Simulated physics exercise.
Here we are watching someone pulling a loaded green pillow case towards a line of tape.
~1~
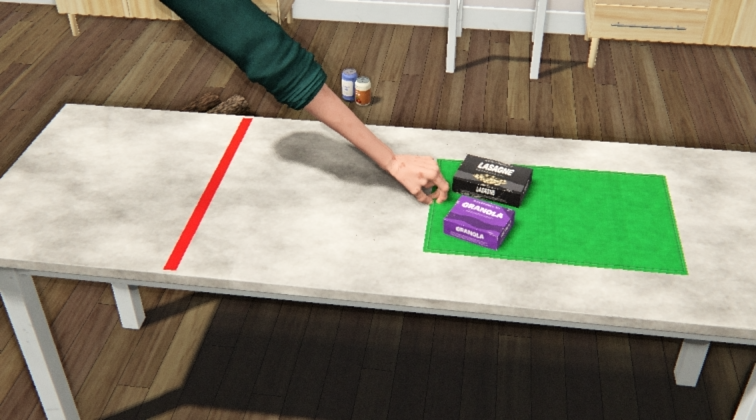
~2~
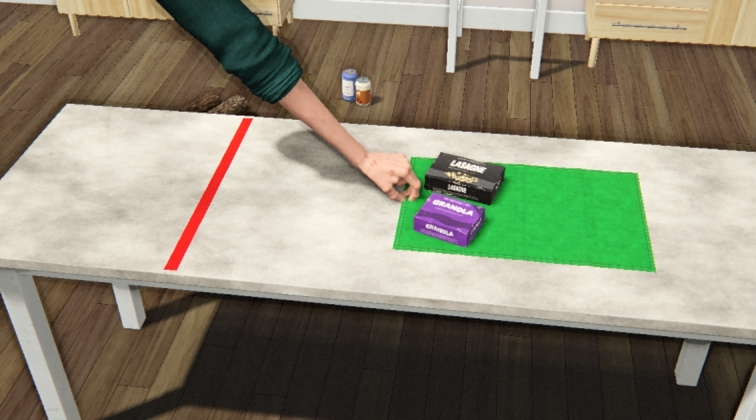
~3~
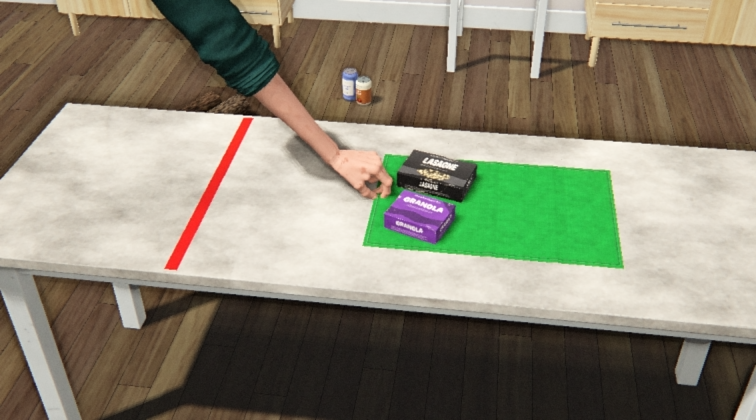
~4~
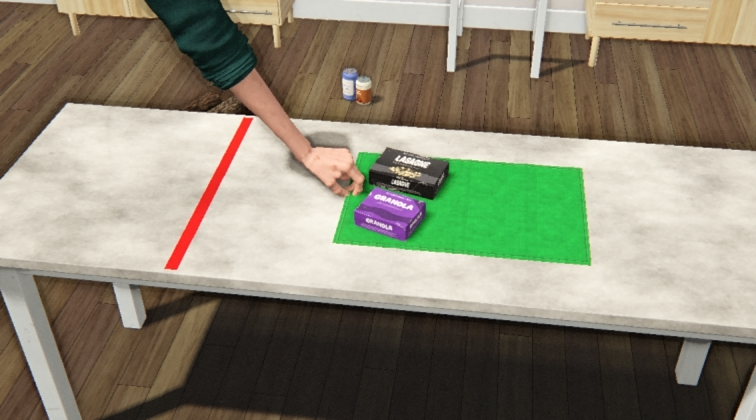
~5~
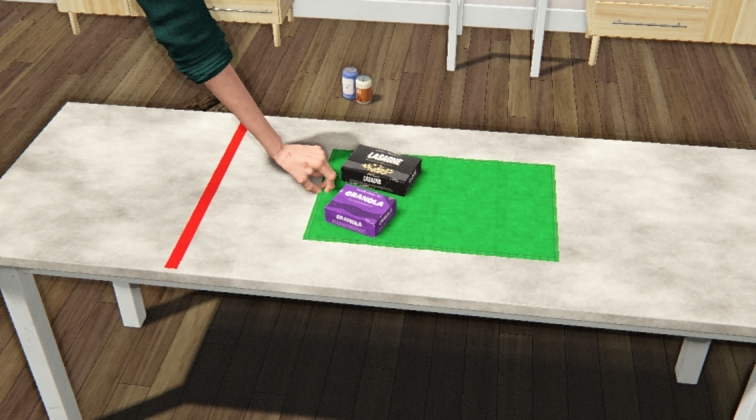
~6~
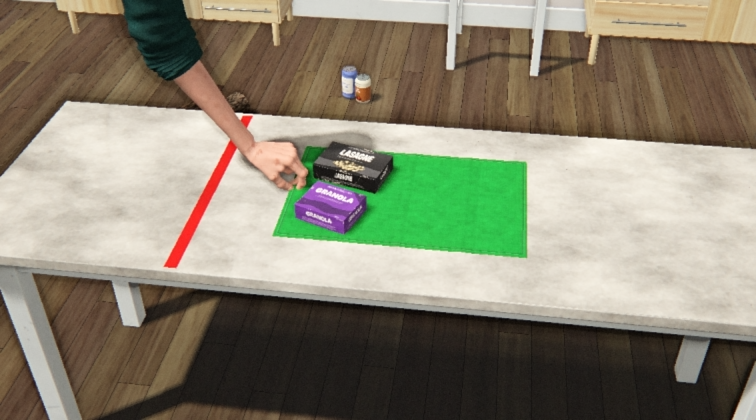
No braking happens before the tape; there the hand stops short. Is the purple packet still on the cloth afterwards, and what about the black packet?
The purple packet is no longer on it. The black packet is no longer on it.
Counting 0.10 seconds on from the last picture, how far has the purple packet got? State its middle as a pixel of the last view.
Near (273, 202).
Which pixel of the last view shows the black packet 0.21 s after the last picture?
At that moment it is at (245, 159).
Then, 0.10 s on from there, hem short of the tape; purple packet on the cloth near (273, 202); black packet on the cloth near (299, 163).
Then, 0.21 s on from there, hem at the tape; purple packet on the cloth near (215, 198); black packet on the cloth near (245, 159).
In the end, hem at the tape; purple packet ahead of the hem near (149, 194); black packet ahead of the hem near (181, 155). The purple packet slides clear of the cloth and the black packet leaves the cloth.
